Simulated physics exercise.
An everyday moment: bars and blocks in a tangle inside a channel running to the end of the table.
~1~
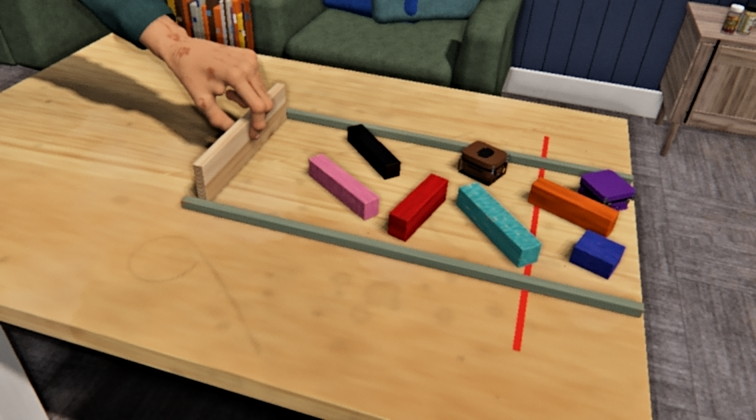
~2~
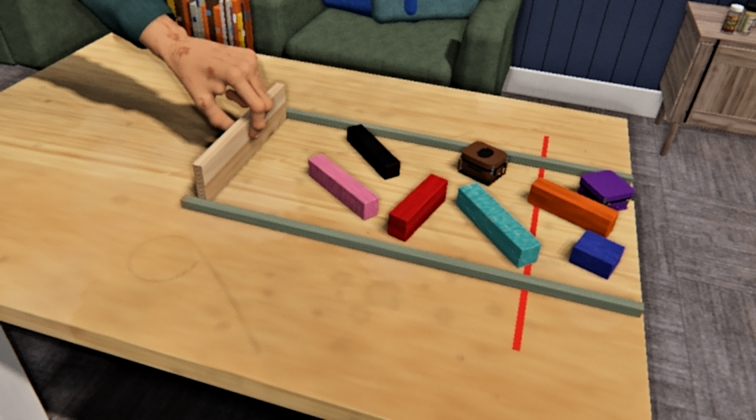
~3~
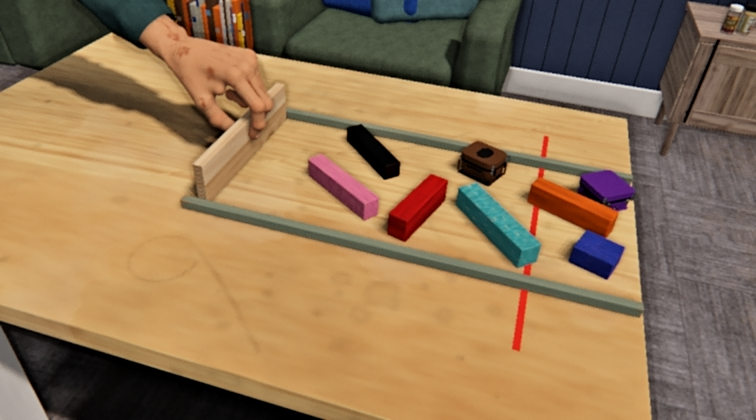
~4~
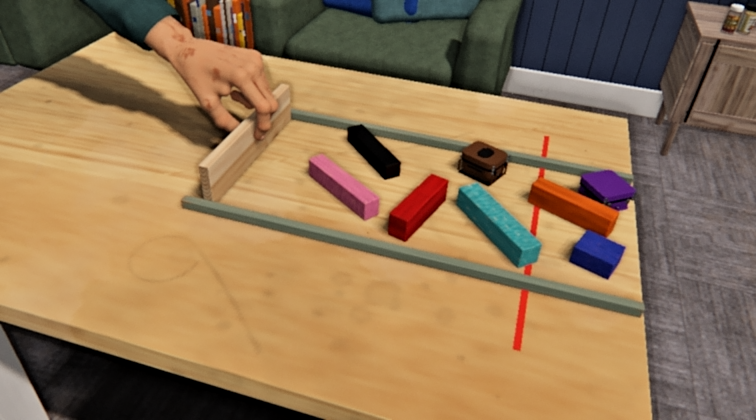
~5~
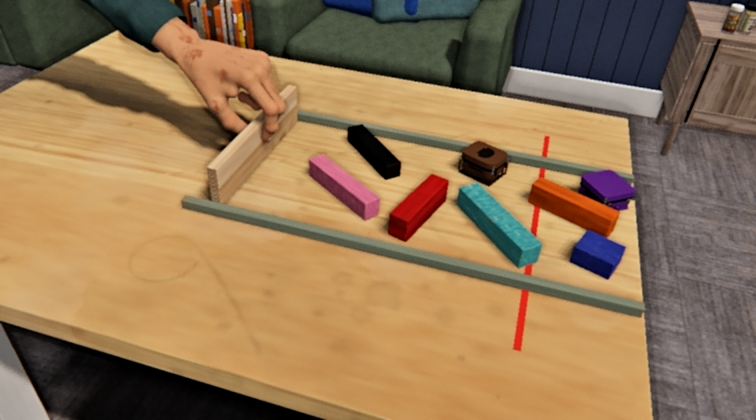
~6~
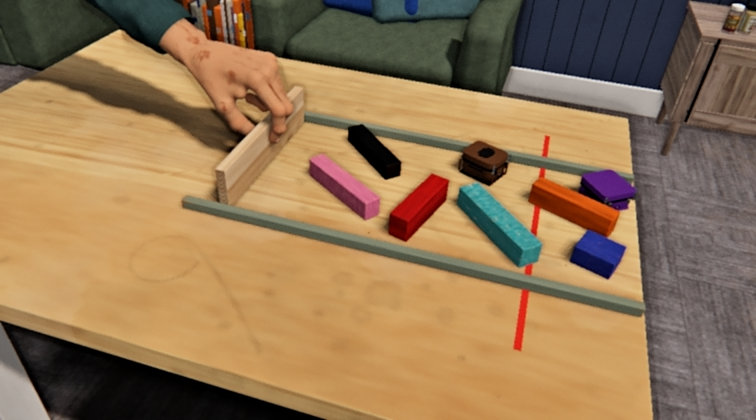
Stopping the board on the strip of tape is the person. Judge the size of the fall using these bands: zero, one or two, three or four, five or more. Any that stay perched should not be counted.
It sends over the edge not one piece.
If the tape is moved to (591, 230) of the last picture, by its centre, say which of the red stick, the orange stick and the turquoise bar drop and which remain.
Taking each: The red stick holds its spot, the orange stick topples, the turquoise bar topples.
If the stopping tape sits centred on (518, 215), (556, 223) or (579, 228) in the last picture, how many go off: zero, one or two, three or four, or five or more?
Taking the three tapes one at a time, the answers are none, then just one or two, then either three or four.
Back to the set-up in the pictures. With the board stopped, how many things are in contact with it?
In contact: 2.
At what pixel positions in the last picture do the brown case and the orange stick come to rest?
The brown case at (588, 177), the orange stick at (617, 218).
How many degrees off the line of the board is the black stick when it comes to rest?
I'd estimate about 15 degrees.
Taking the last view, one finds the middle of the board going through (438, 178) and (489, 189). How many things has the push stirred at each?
Moved so far: 5, then 5.
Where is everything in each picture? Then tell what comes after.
Purple case (605, 193); blue block (597, 255); orange stick (572, 207); board (246, 138); tape (535, 219), in the first picture.
Blue block (597, 254); black stick (373, 151), in the second picture.
Orange stick (571, 207); brown case (483, 163), in the third picture.
Purple case (605, 193); red stick (419, 207), in the fourth picture.
Blue block (598, 254); turquoise bar (497, 223), in the fifth picture.
Purple case (605, 193); blue block (598, 254); orange stick (572, 206); board (265, 142); tape (536, 218), in the sixth picture.
Early on, none off yet; purple case at rest near (605, 193); blue block at rest near (598, 254); orange stick at rest near (572, 206).
Finally, the number that fall off is zero.
